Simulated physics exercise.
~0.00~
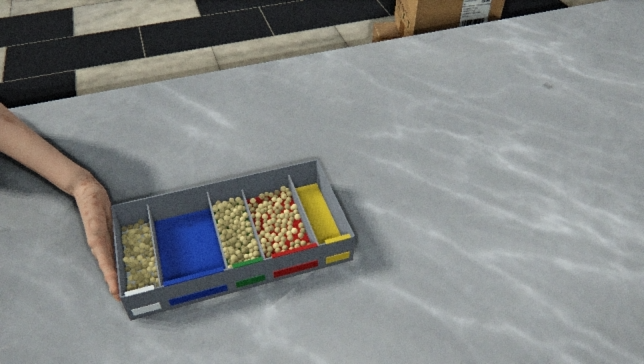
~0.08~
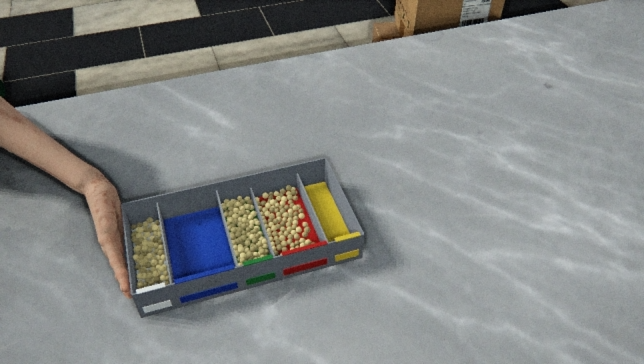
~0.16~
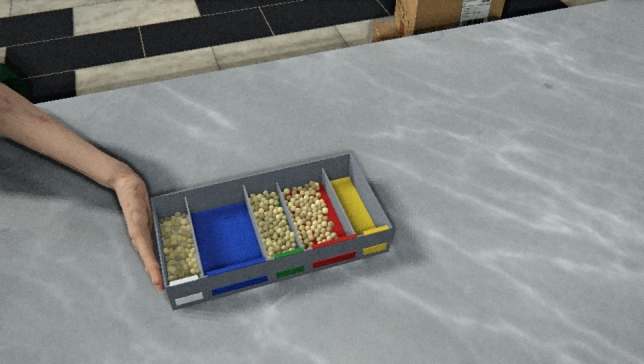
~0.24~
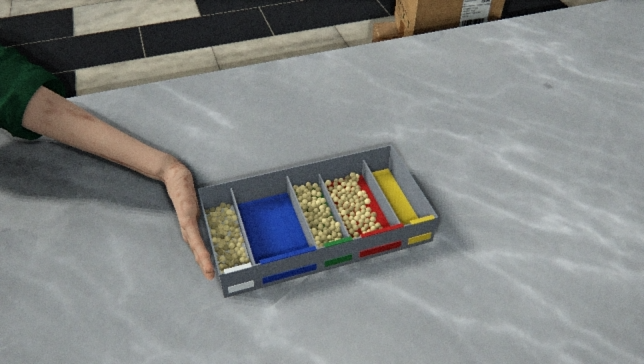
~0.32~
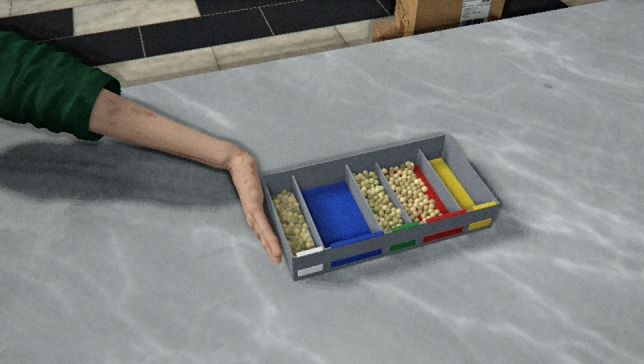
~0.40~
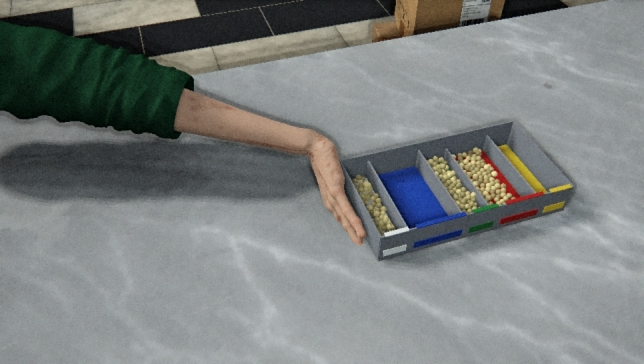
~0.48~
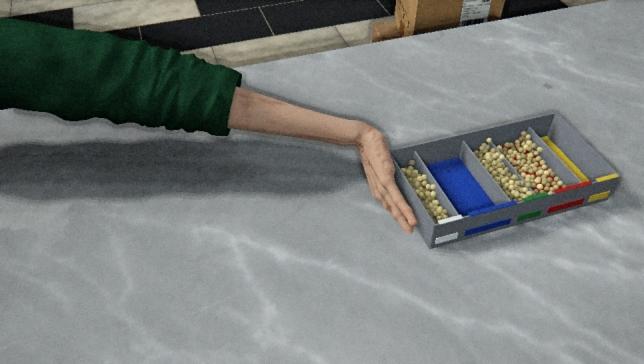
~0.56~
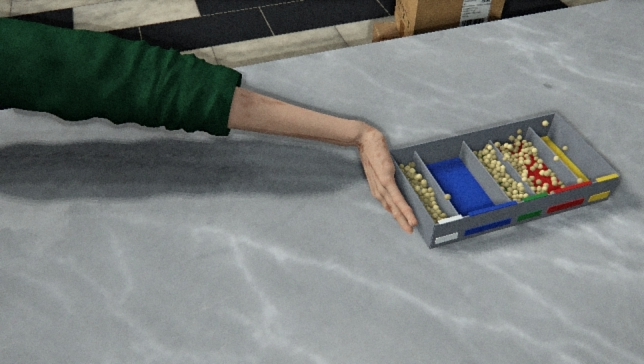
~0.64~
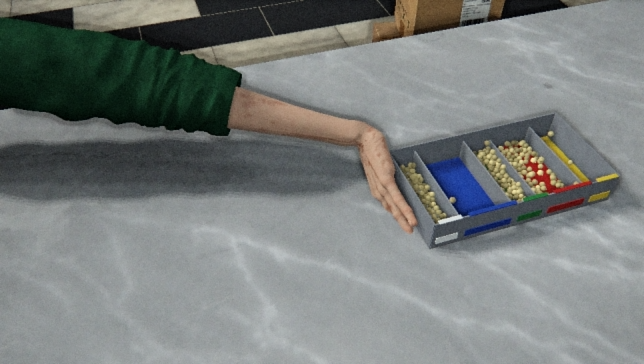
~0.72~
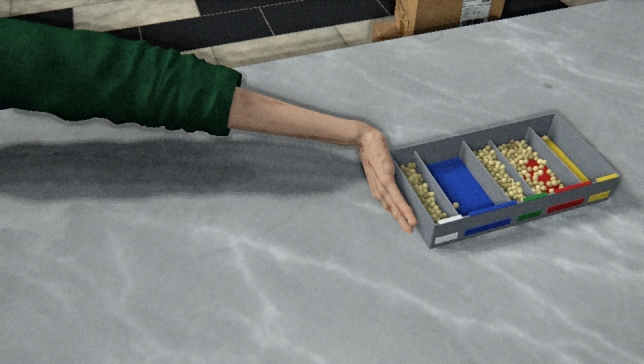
A gray divided tray holding pale beans in its white, green and red sections slid right across a marbled tabletop, pushed by a hand in a green sleeve, then stopped abruptly, and some beans jumped about before settling, nearly all still in their sections.
